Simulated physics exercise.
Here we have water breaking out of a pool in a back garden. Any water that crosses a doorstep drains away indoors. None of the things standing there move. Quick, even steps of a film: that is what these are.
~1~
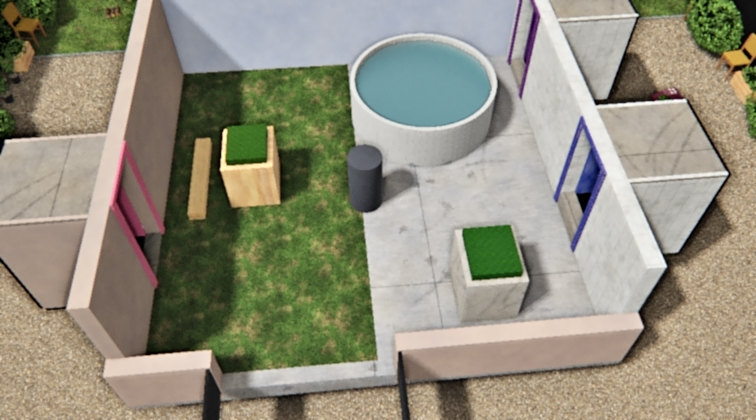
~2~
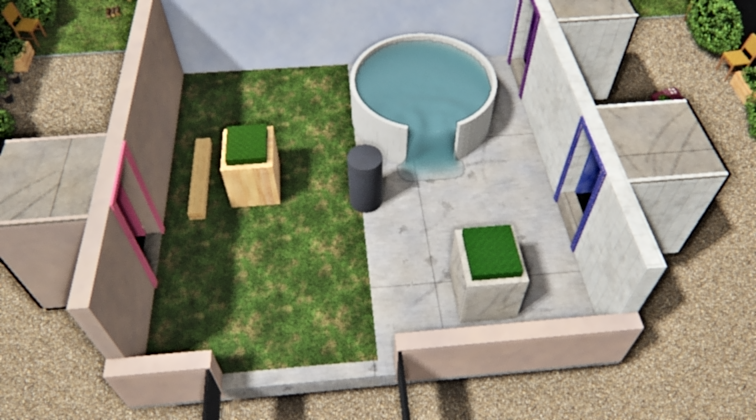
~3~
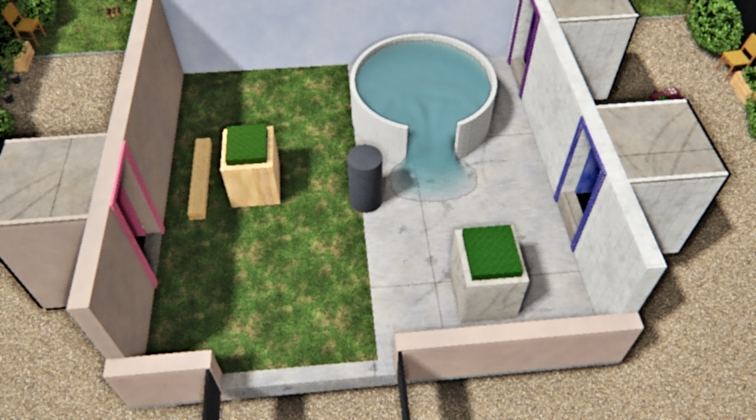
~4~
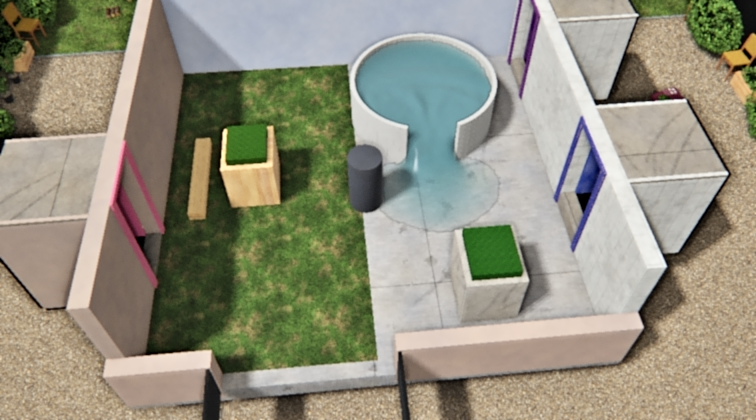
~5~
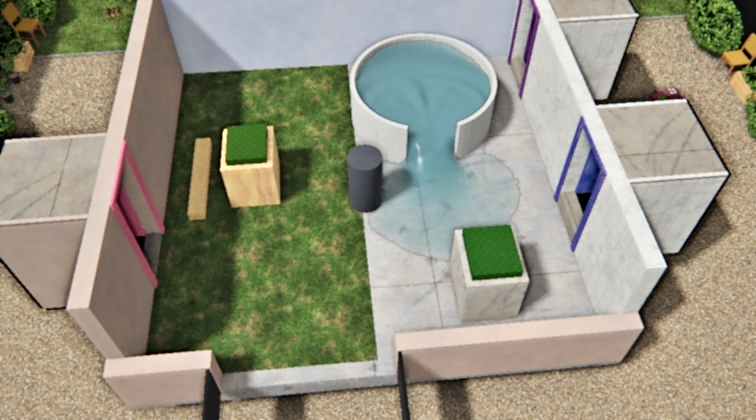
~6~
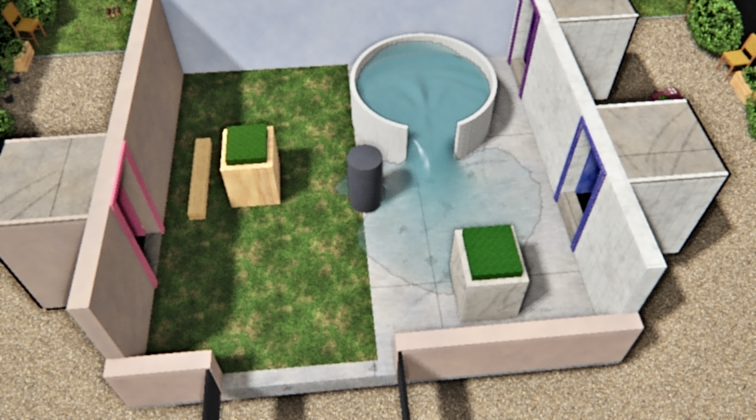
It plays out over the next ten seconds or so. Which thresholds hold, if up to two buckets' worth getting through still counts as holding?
The purple door holds; the pink door holds; the blue door holds.
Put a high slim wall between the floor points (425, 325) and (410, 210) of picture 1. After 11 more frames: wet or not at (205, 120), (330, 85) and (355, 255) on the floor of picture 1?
Reading the points as listed, I get left untouched, then left untouched, then deluged.
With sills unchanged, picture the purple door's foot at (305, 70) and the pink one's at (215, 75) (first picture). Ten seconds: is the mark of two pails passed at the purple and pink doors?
So, the purple one doesn't reach the mark and the pink one doesn't reach the mark.
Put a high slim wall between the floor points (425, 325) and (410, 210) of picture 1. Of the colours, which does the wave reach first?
I'd say the blue-painted one.
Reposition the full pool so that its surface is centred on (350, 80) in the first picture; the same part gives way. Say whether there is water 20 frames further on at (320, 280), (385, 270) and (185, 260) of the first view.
Taking them in the order asked: Inundated, then inundated, then inundated.
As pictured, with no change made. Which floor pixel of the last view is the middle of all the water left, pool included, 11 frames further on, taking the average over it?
Estimate: (434, 165).
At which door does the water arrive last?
That would be the one in pink.
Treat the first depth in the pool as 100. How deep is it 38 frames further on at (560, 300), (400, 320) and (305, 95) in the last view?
I'd say around 16 per cent, then 18 per cent, then 0 per cent.
A moment on, water covers 30 % of the floor; the purple door not reached, the pink door not reached, the blue door wet at the sill, nothing in.
Next, water covers 40 % of the floor; the purple door not reached, the pink door not reached, the blue door wet at the sill, nothing in.
Then, water covers 50 % of the floor; the purple door not reached, the pink door not reached, the blue door wet at the sill, nothing in.
Later, water covers 65 % of the floor; the purple door wet at the sill, nothing in, the pink door not reached, the blue door wet at the sill, nothing in.
In the end, water covers 85 % of the floor; the purple door wet at the sill, nothing in, the pink door wet at the sill, nothing in, the blue door wet at the sill, nothing in.
